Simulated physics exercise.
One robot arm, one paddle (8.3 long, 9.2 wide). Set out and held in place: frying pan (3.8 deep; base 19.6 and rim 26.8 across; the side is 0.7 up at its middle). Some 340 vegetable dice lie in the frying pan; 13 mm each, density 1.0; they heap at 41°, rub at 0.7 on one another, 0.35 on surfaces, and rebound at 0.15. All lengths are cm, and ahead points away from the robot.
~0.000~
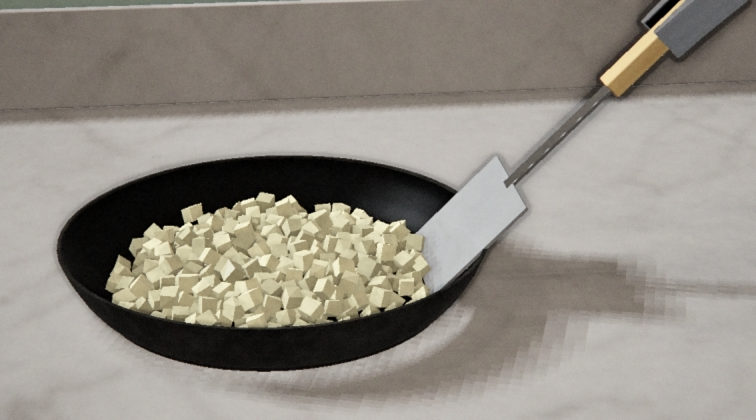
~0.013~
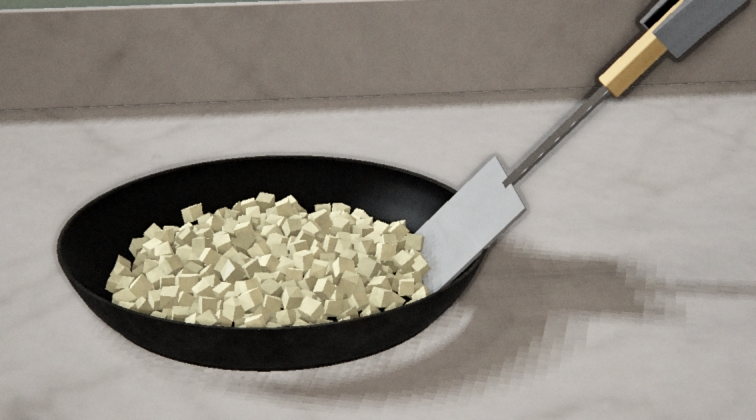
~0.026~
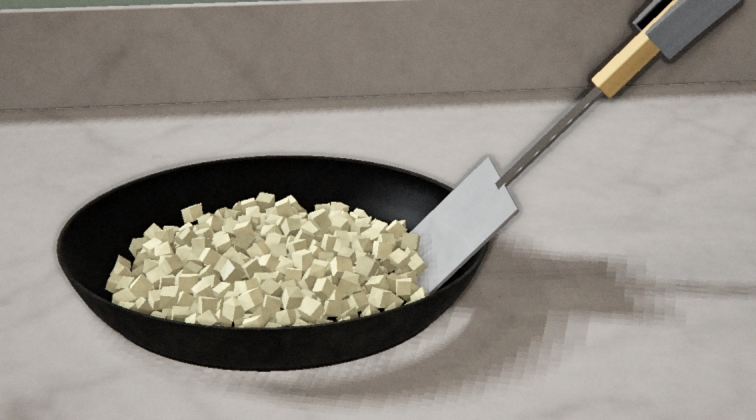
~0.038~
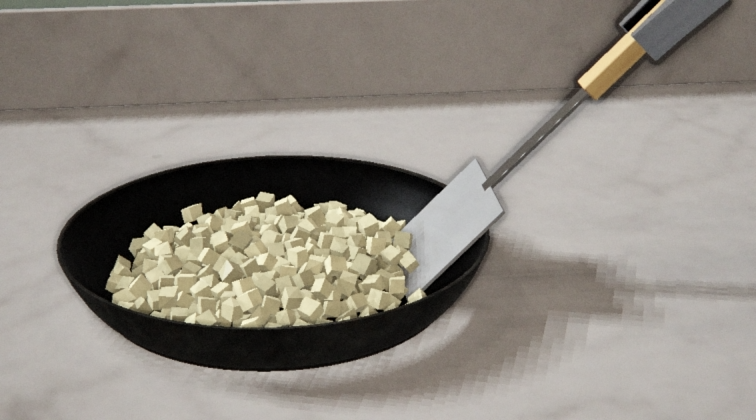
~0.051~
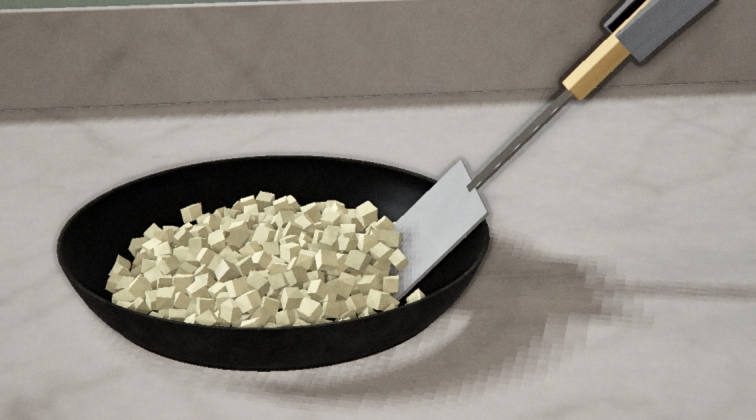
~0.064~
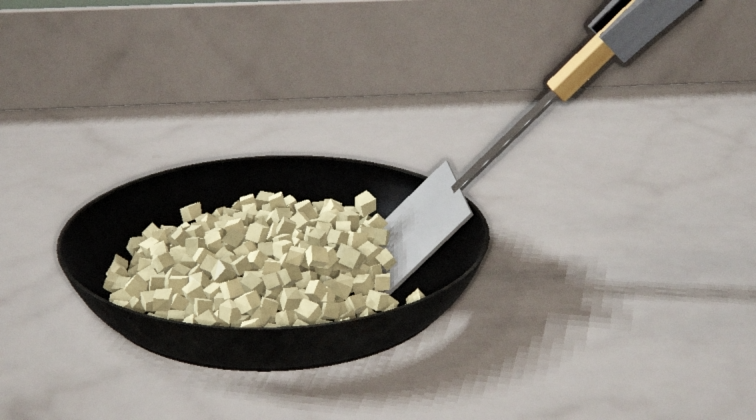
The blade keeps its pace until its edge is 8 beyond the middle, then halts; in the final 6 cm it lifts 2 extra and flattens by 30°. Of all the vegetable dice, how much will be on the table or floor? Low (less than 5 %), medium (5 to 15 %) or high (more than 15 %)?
Answer: Medium; 5 to 15 % of the vegetable dice finish on the table or floor.
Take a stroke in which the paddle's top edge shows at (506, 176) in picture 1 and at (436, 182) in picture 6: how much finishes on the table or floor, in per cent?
Some 15 per cent.
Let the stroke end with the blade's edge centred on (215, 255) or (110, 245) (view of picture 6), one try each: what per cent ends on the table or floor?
Some 0 and 20 per cent.
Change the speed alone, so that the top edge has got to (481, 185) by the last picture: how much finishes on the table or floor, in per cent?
Some 5 per cent.
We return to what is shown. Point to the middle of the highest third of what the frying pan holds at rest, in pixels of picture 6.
Near (135, 236).
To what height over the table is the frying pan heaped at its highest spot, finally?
About 6.0 cm.
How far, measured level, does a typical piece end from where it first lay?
About 6 cm.
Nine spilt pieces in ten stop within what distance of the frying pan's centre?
Some 20 cm.
After 0.13 s, sloping 45°, highest piece 6 above the table; 340 in the frying pan.
After 0.19 s, sloping 35°, highest piece 5 above the table; 340 in the frying pan.
After 0.42 s, sloping 15°, highest piece 6 above the table; 311 in the frying pan, 26 on the table or floor, 3 on the blade or in flight.
After 1.47 s, sloping 15°, highest piece 6 above the table; 311 in the frying pan, 29 on the table or floor.
At rest, 311 in the frying pan, 29 on the table or floor. That is 9 % on the table or floor.
